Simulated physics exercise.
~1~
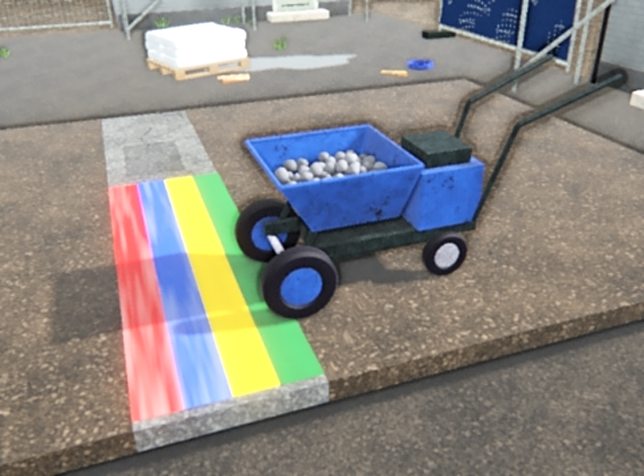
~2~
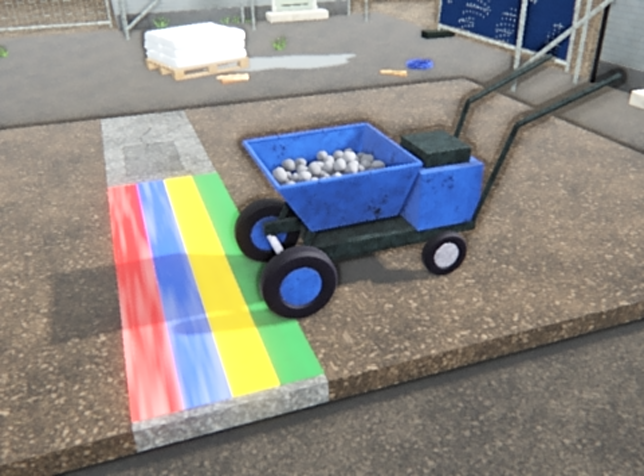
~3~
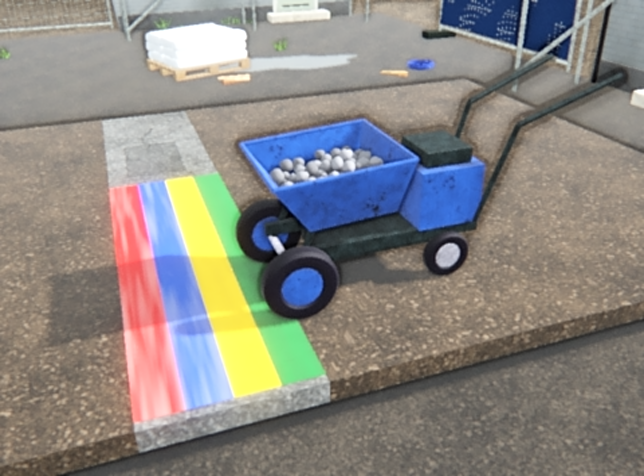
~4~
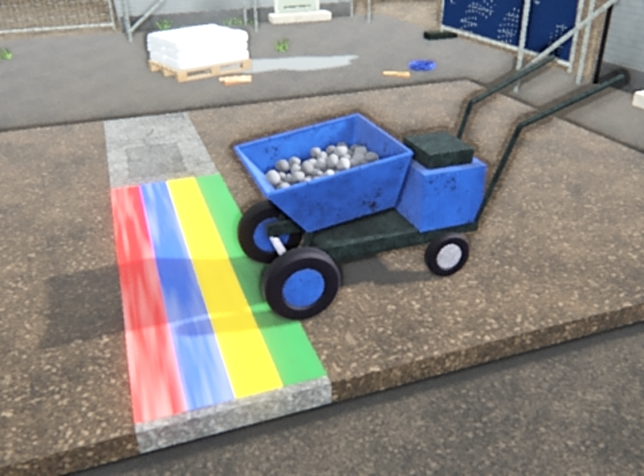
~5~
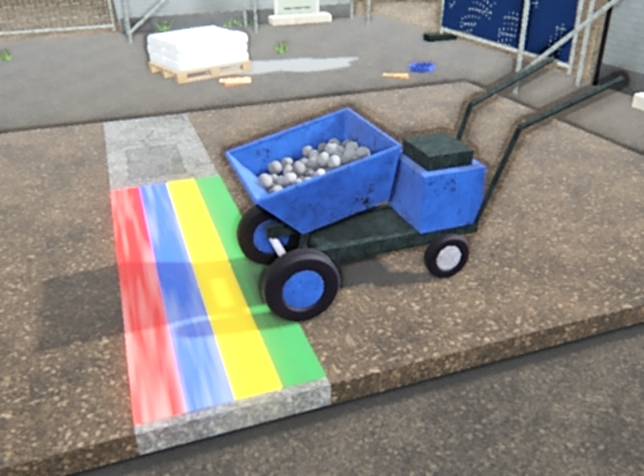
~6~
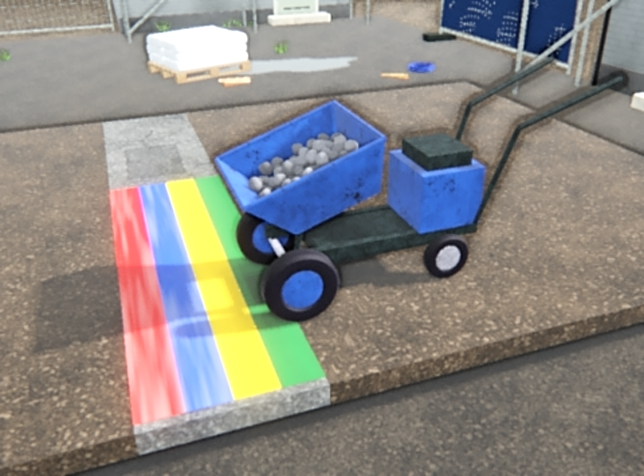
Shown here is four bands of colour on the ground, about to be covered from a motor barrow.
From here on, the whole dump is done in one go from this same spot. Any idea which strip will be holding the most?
Most likely the red strip.
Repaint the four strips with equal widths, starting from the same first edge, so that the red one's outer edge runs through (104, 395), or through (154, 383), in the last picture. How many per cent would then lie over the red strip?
Shares: 40 %; then 40 %.
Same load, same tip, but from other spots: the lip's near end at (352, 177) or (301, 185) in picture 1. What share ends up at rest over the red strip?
20 %, then 40 %.
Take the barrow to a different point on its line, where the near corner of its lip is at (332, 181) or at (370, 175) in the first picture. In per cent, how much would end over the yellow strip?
20 % then 40 %.
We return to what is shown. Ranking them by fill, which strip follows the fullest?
That blue strip.
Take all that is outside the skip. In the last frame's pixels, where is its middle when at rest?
Roughly pixel (141, 312).
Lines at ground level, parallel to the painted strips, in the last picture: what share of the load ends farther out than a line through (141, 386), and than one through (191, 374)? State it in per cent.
In order: 40 per cent, then 80 per cent.
Soon, skip tipped steeply; all in the skip.
A while on, skip tipped right over; most in the skip; a small part over the blue strip; a small part over the red strip; a stray few off the paint.
Towards the end, skip tipped right over; a small part in the skip; about a quarter over the blue strip; about a third over the red strip; about a third off the paint.
Finally, skip tipped right over; none over the green strip; a stray few over the yellow strip; about a quarter over the blue strip; about half over the red strip; about a third off the paint.
